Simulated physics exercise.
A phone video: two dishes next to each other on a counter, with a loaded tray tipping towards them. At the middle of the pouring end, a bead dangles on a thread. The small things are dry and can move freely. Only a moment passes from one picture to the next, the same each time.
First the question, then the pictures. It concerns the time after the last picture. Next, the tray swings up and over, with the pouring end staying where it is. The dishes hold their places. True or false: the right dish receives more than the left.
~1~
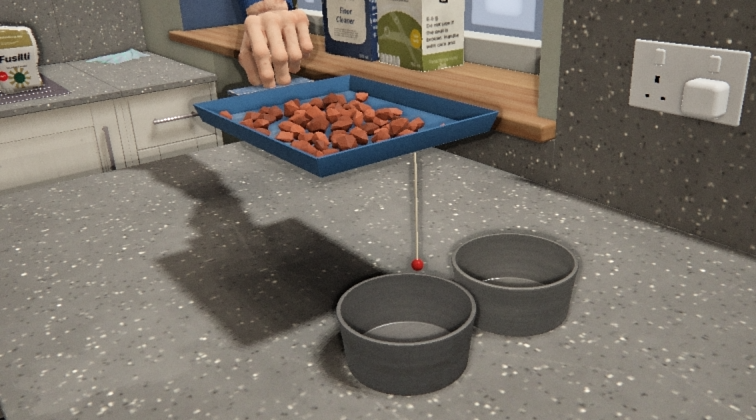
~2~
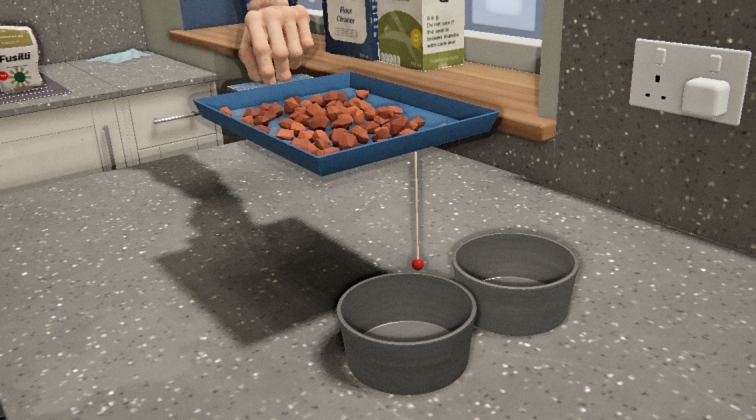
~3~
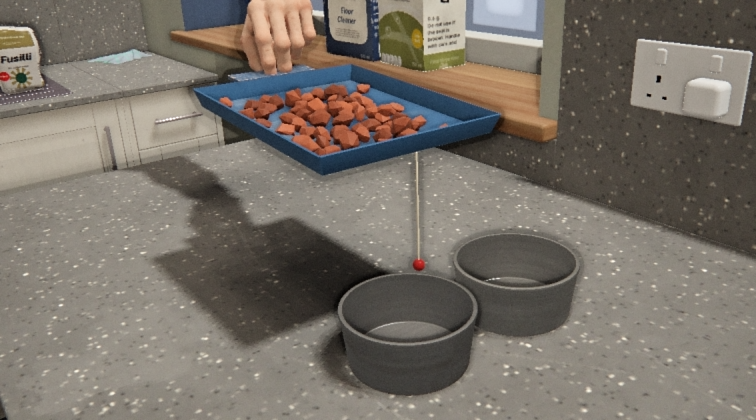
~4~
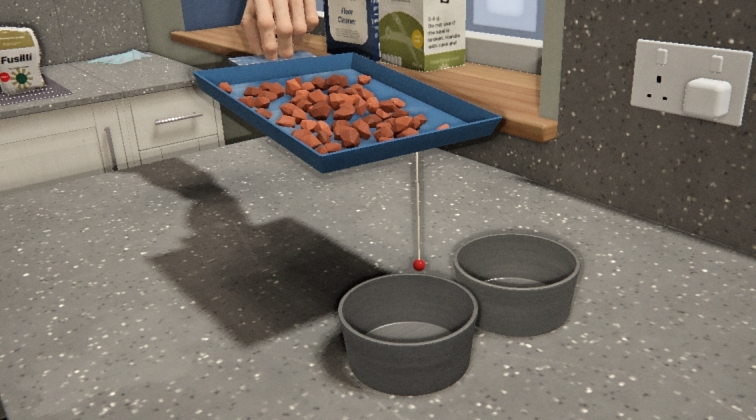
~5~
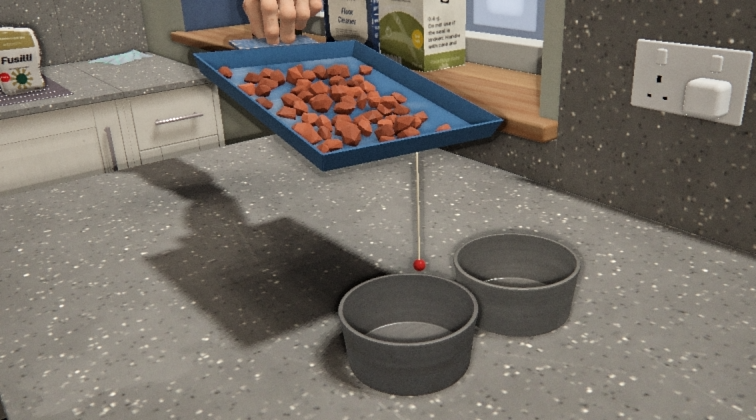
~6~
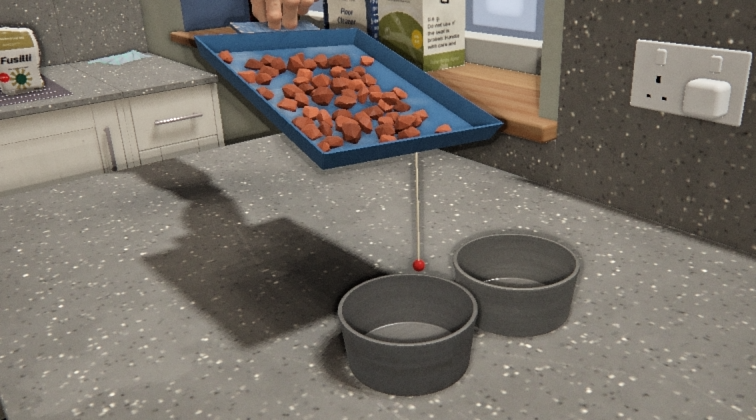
True.
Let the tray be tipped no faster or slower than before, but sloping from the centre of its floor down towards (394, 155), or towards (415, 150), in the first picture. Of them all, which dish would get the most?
Well, the dish on the left side comes out on top first, and then the dish on the left side does.
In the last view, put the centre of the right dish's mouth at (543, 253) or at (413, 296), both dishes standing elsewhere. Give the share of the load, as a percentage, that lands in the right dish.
It works out to 50 percent and then 20 percent.
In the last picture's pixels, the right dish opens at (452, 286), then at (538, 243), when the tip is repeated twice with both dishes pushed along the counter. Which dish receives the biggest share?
In the first try it's the right-side dish, and in the second it's the left-side dish.
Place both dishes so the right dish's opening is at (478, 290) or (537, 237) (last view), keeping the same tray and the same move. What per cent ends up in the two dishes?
First case around 70 %, second case around 60 %.
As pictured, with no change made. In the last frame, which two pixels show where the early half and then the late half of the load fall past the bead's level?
The early half goes through (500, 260), the late half through (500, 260).
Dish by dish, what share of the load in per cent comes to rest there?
20 % left, 70 % right.
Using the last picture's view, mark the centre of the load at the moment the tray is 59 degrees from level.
The load is centred about (433, 120).
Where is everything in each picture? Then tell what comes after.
The first picture shows corners of the pouring end at (320, 155) and (489, 111), level; middle of the load at (345, 123), bits of crushed brick; left dish at (451, 357); right dish at (560, 302); bead on its thread at (417, 265).
The second picture shows corners of the pouring end at (320, 154) and (490, 111), level; middle of the load at (345, 121).
The third picture shows corners of the pouring end at (322, 153) and (492, 113), tipped barely, lowest at the right corner; middle of the load at (346, 117).
The fourth picture shows corners of the pouring end at (324, 152) and (493, 116), tipped a little, lowest at the right corner; middle of the load at (347, 110).
The fifth picture shows corners of the pouring end at (325, 150) and (494, 118), tipped a little, lowest at the right corner; middle of the load at (348, 103).
The sixth picture shows corners of the pouring end at (326, 149) and (494, 121), tipped clearly, lowest at the right corner; middle of the load at (349, 97); left dish at (453, 357); right dish at (562, 302).
Soon, tray tipped steeply; nearly all on the tray; a stray few in the right dish; a small part in the air.
A while on, tray tipped right over; about a quarter on the tray; a small part in the left dish; about a third in the right dish; a small part outside both; about a quarter in the air.
Towards the end, tray tipped past a quarter turn; about a quarter in the left dish; about two thirds in the right dish; a small part outside both.
Finally, tray tipped past a quarter turn; about a quarter in the left dish; about two thirds in the right dish; a small part outside both.
